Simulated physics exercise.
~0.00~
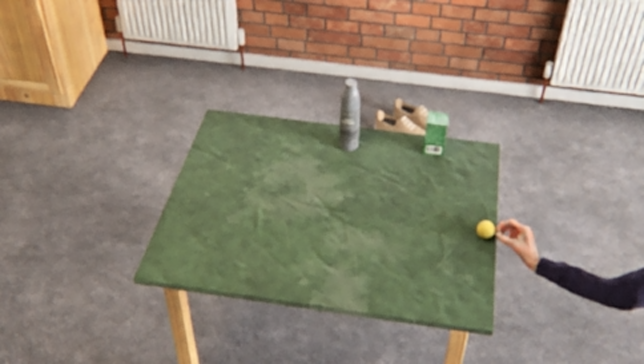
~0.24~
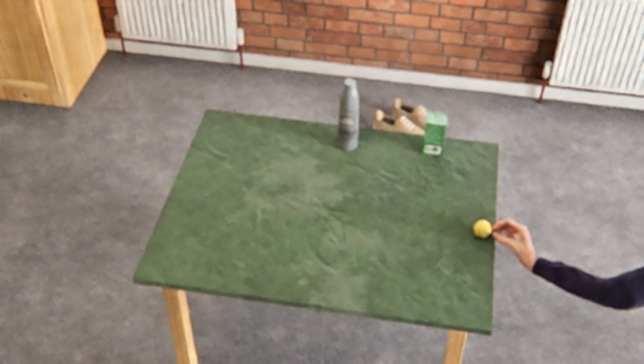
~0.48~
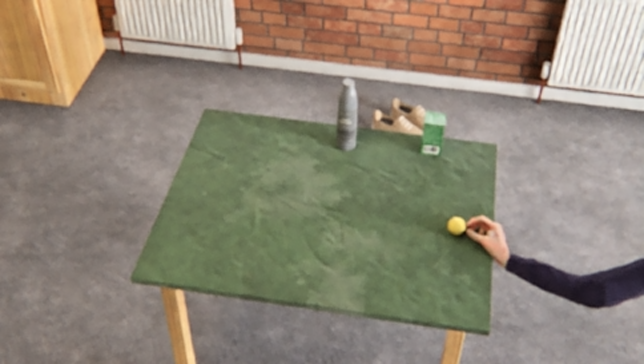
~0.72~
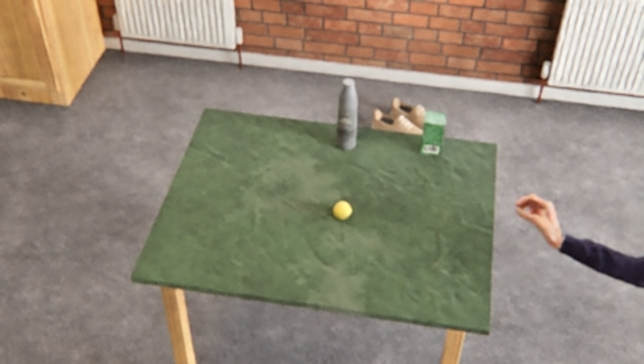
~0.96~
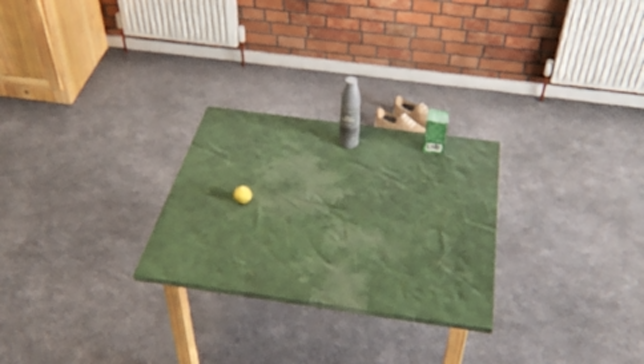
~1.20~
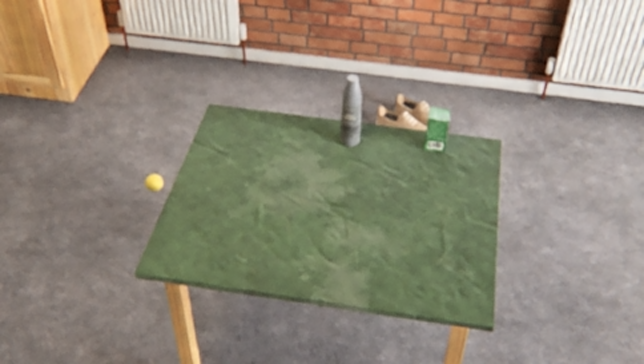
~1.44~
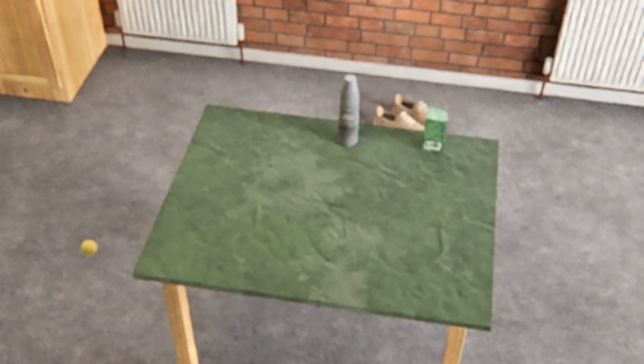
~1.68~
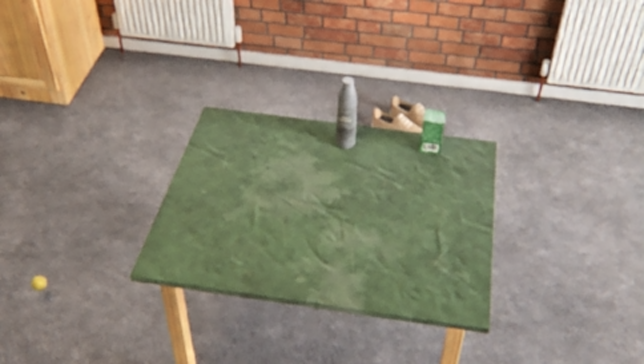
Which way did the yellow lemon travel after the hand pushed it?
The yellow lemon travelled to the left, crossing the table and going off its left edge.
